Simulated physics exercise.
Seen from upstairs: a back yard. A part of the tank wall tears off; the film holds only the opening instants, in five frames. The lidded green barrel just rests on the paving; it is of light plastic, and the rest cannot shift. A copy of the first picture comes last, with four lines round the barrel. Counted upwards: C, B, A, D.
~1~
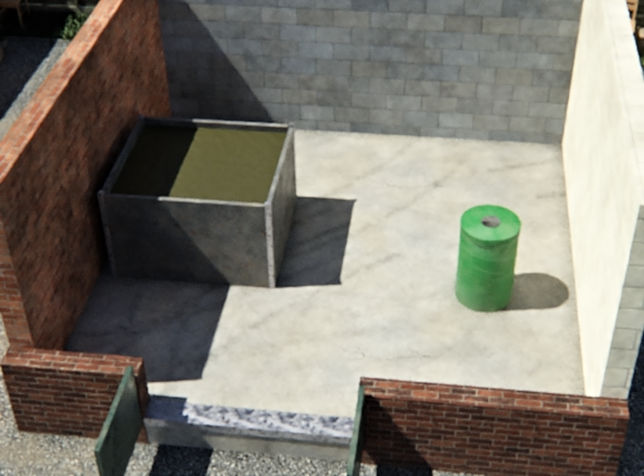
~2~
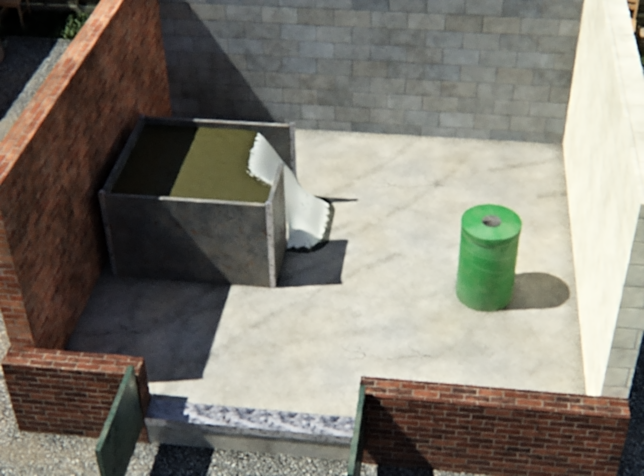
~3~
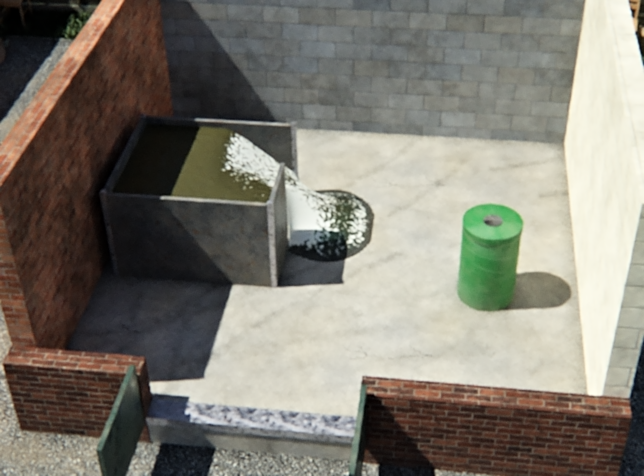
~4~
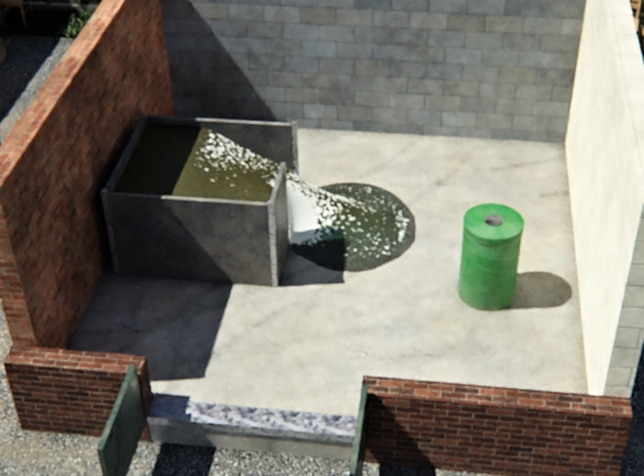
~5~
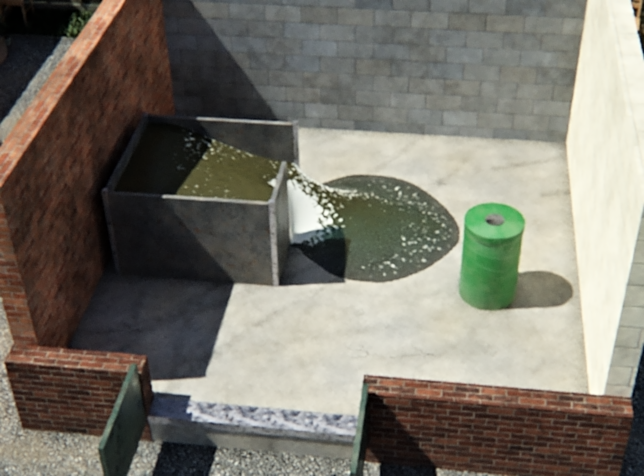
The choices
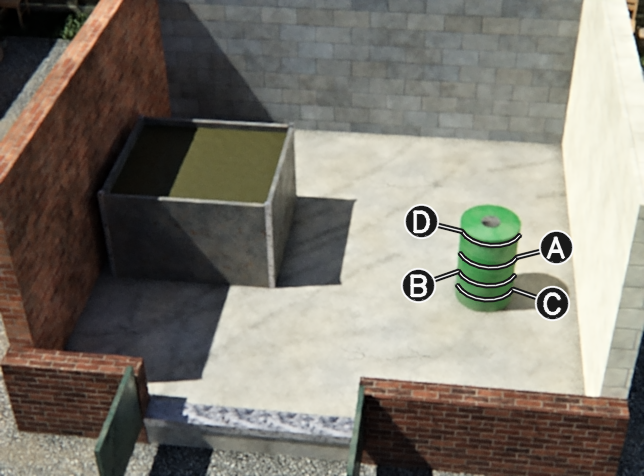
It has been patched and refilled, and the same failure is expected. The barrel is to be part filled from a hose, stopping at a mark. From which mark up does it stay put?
Choose B.
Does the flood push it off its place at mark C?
Yes.
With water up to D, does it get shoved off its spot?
No.
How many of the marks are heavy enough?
Three.
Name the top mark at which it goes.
That is mark C.
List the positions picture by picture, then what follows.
The first picture shows lid of the green barrel at (491, 222); tank full, its middle at (201, 165); open gate at (251, 371).
In the second picture, 2 % of the ground wet, in view closest to the barrel at (322, 235).
In the third picture, 4 % of the ground wet, in view closest to the barrel at (356, 243).
In the fourth picture, 8 % of the ground wet, in view closest to the barrel at (390, 253).
The fifth picture shows lid of the green barrel at (495, 220); 12 % of the ground wet, in view closest to the barrel at (419, 266).
On the marked copy, A at (488, 267); B at (486, 285); C at (484, 299); D at (490, 245); from the bottom up C, B, A, D.
With A, it does not move.
With B, it does not move.
With C, it is pushed about twice its own width away.
With D, it does not move.
